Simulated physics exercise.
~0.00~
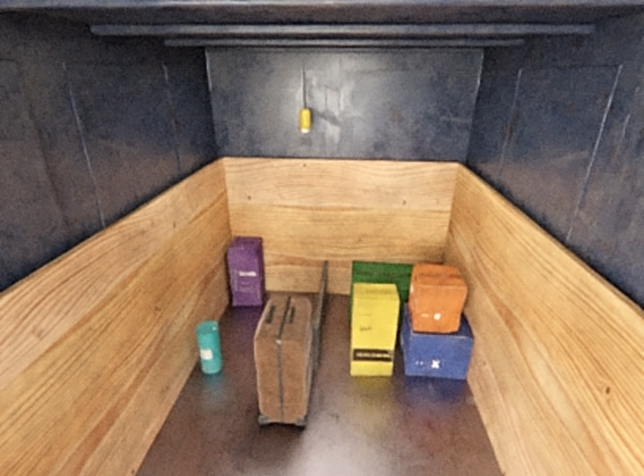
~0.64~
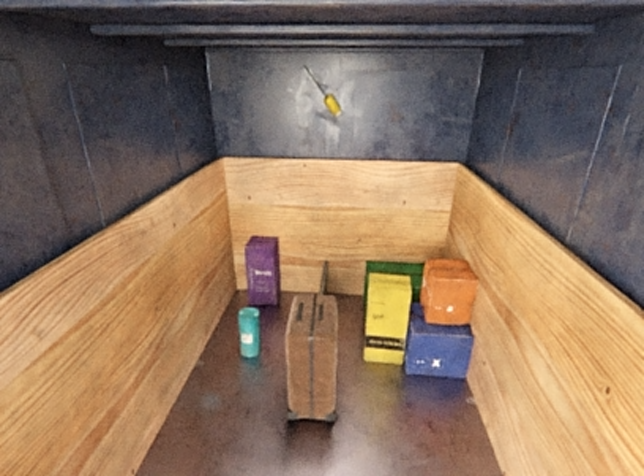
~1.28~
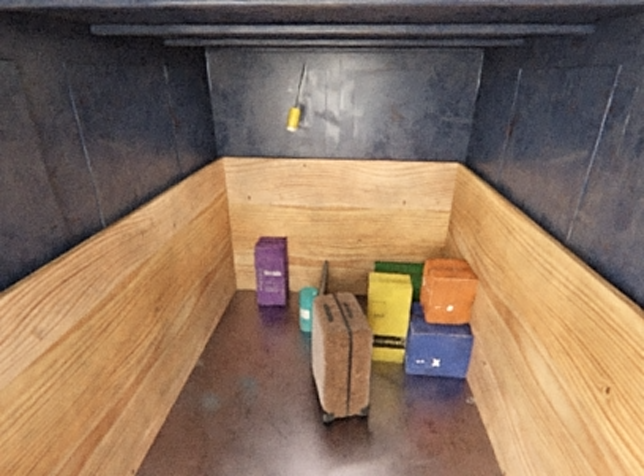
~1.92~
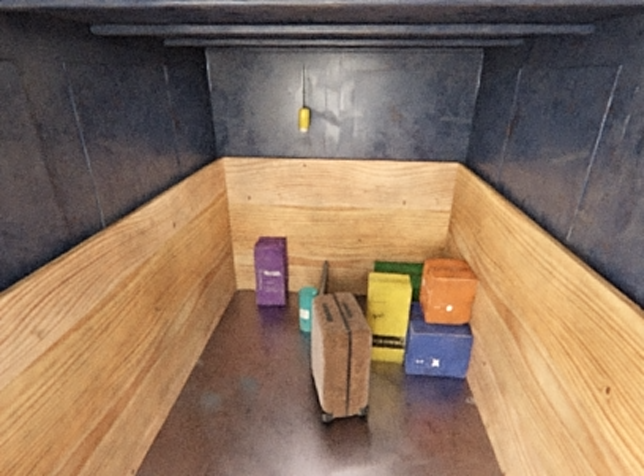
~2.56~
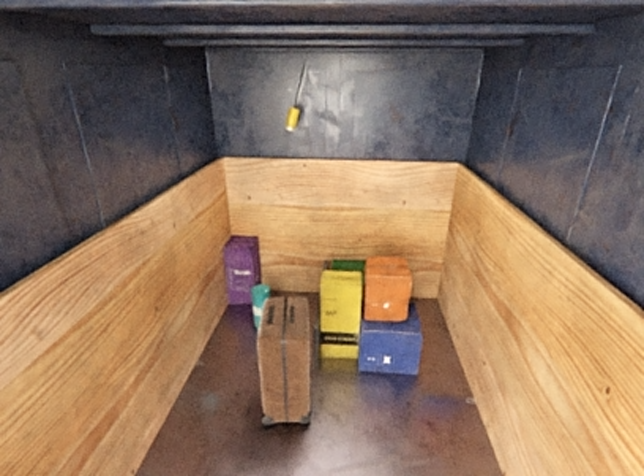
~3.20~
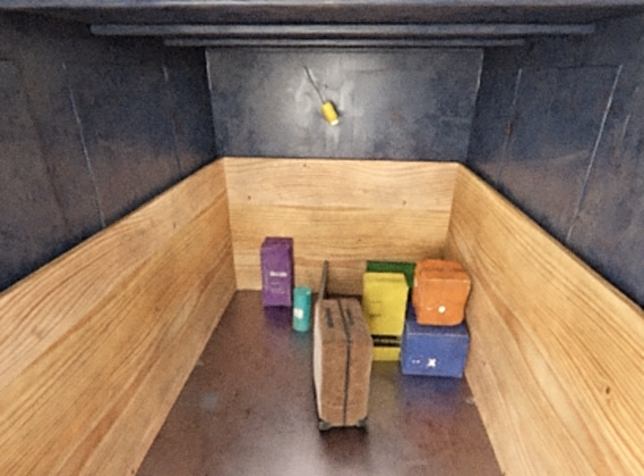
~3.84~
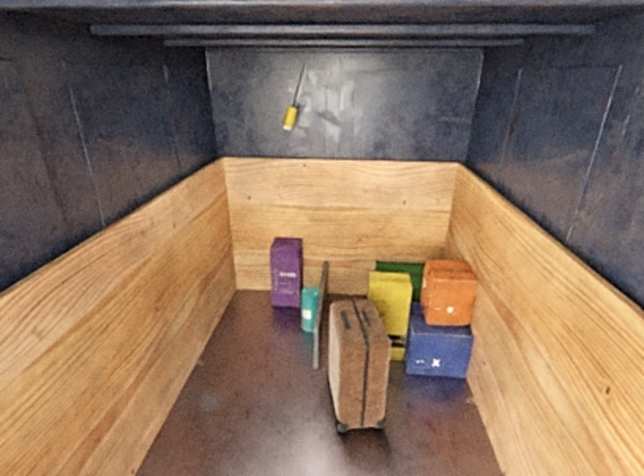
In a van's load bay, boxes, a case and a canister slide right, left, then right, staying upright.
